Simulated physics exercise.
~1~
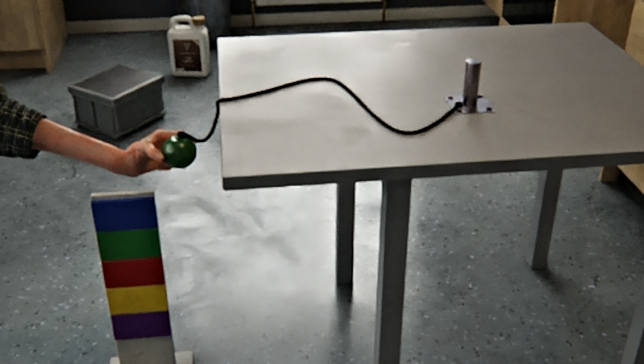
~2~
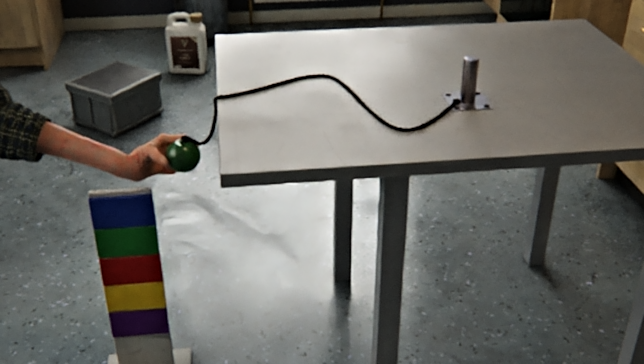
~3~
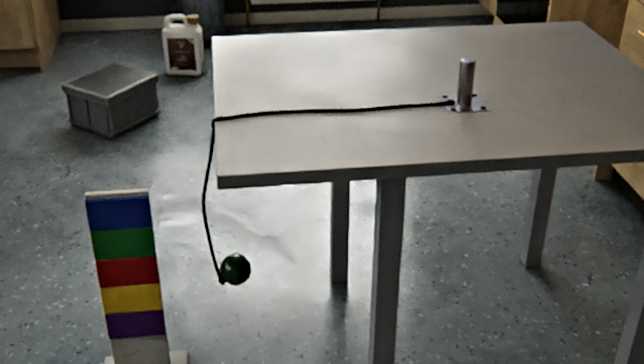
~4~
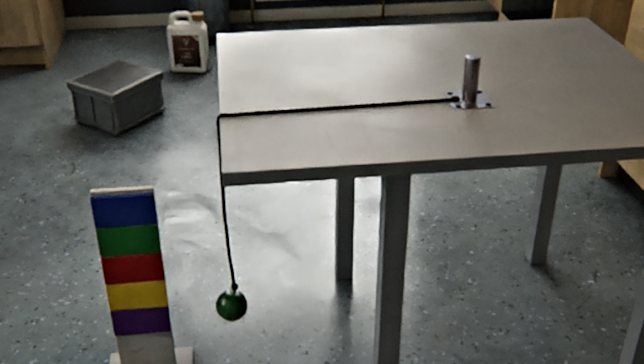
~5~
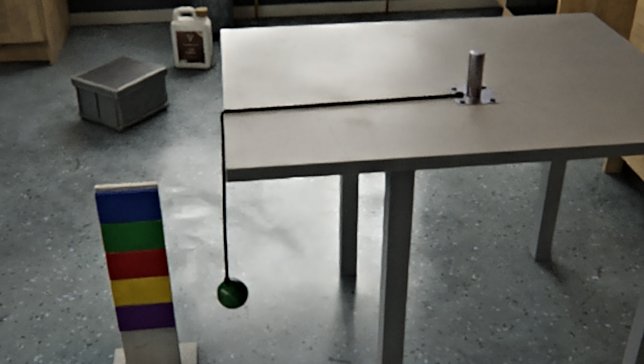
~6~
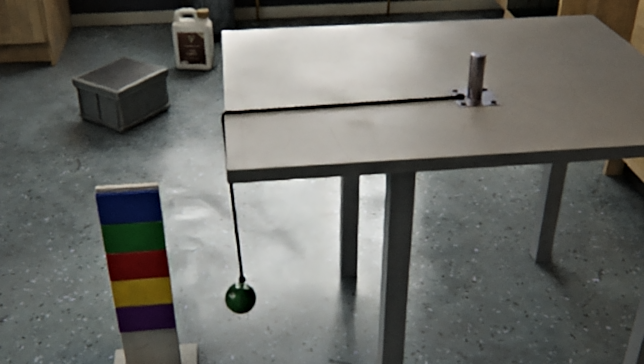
Green ball on a black cord dropping from a hand off a table's end, swaying slightly and hanging level with the yellow band.
